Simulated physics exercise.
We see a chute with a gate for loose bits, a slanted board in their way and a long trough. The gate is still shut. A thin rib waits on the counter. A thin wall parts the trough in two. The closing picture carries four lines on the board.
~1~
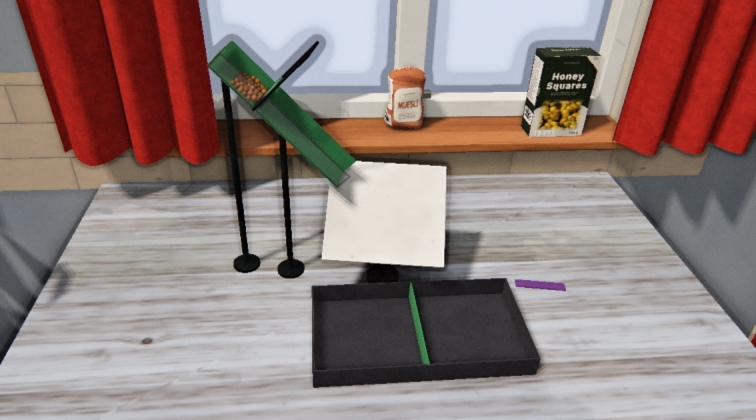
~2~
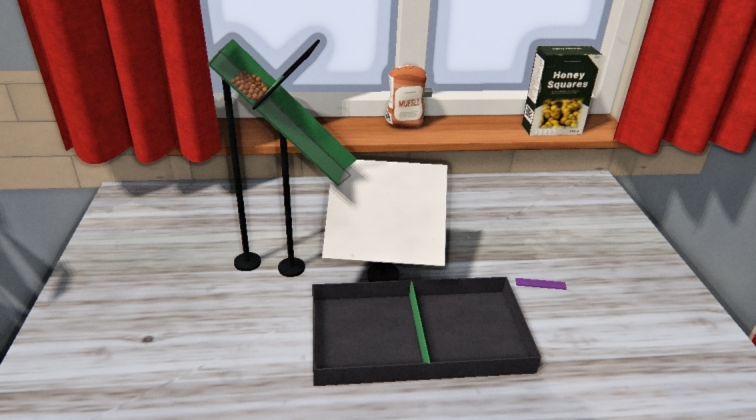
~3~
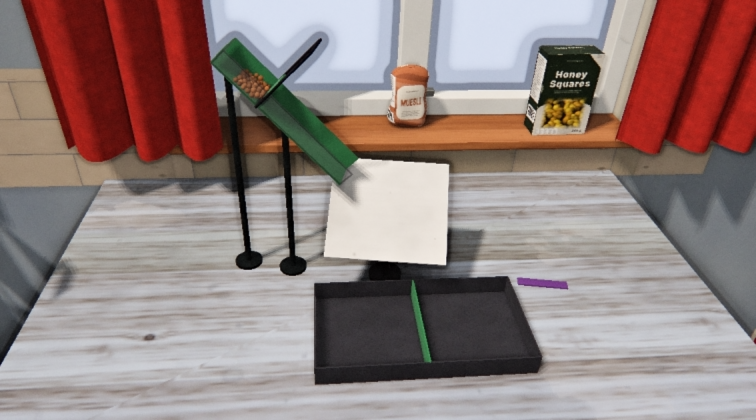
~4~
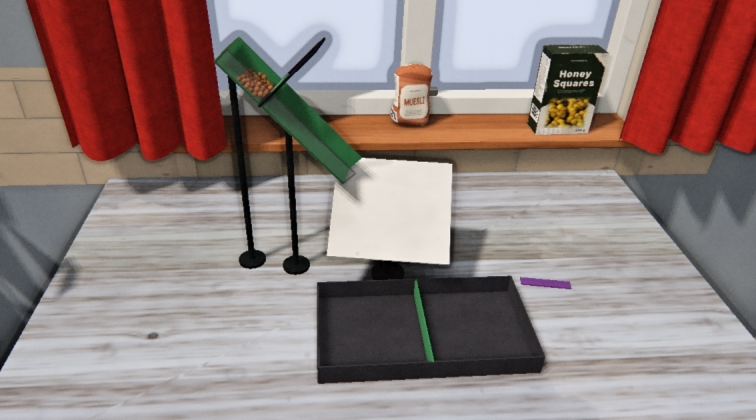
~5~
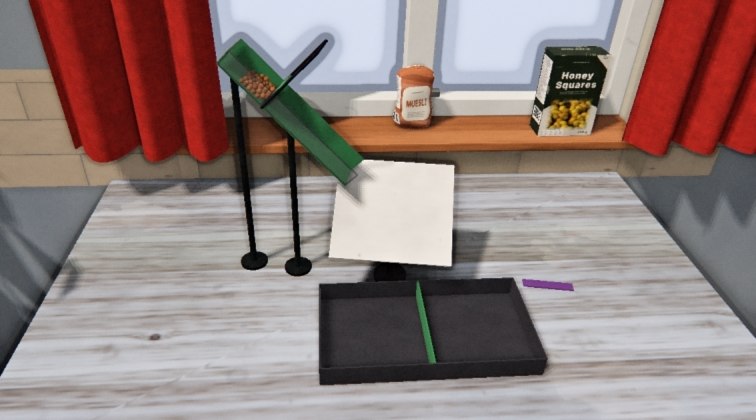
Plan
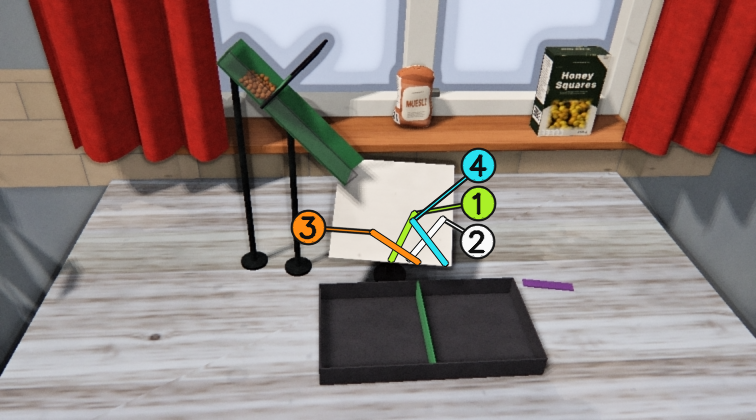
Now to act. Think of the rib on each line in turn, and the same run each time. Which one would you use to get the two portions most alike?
Take 4.
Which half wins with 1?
The left half.
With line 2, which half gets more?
More lands on the left.
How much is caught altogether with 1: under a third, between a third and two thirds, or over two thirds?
Line 1 gives over two thirds.
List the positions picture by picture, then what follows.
In the first picture, load behind the gate (250, 90), cereal balls; lip of the chute (341, 179), sloping fairly steeply.
In the second picture, middle of the board (387, 210), tilted fairly steeply; middle of its low edge (383, 262); of its high edge (390, 162).
In the third picture, front corners of the trough (315, 368) and (542, 357); front end of its middle wall (431, 362); gate still shut (278, 83).
In the fourth picture, middle of the load (257, 87); lip (346, 176).
In the fifth picture, middle of the load (259, 88); lip (348, 178).
On the marked copy, line 1 from (414, 213) to (391, 259); line 2 from (443, 219) to (409, 258); line 3 from (372, 232) to (417, 262); line 4 from (412, 221) to (445, 263).
If 1 is chosen, of what is caught, almost all in the left half, about a tenth in the right.
If 2 is chosen, of what is caught, almost all in the left half, just a few in the right.
If 3 is chosen, of what is caught, just a few in the left half, almost all in the right.
If 4 is chosen, of what is caught, roughly a third in the left half, roughly two thirds in the right.
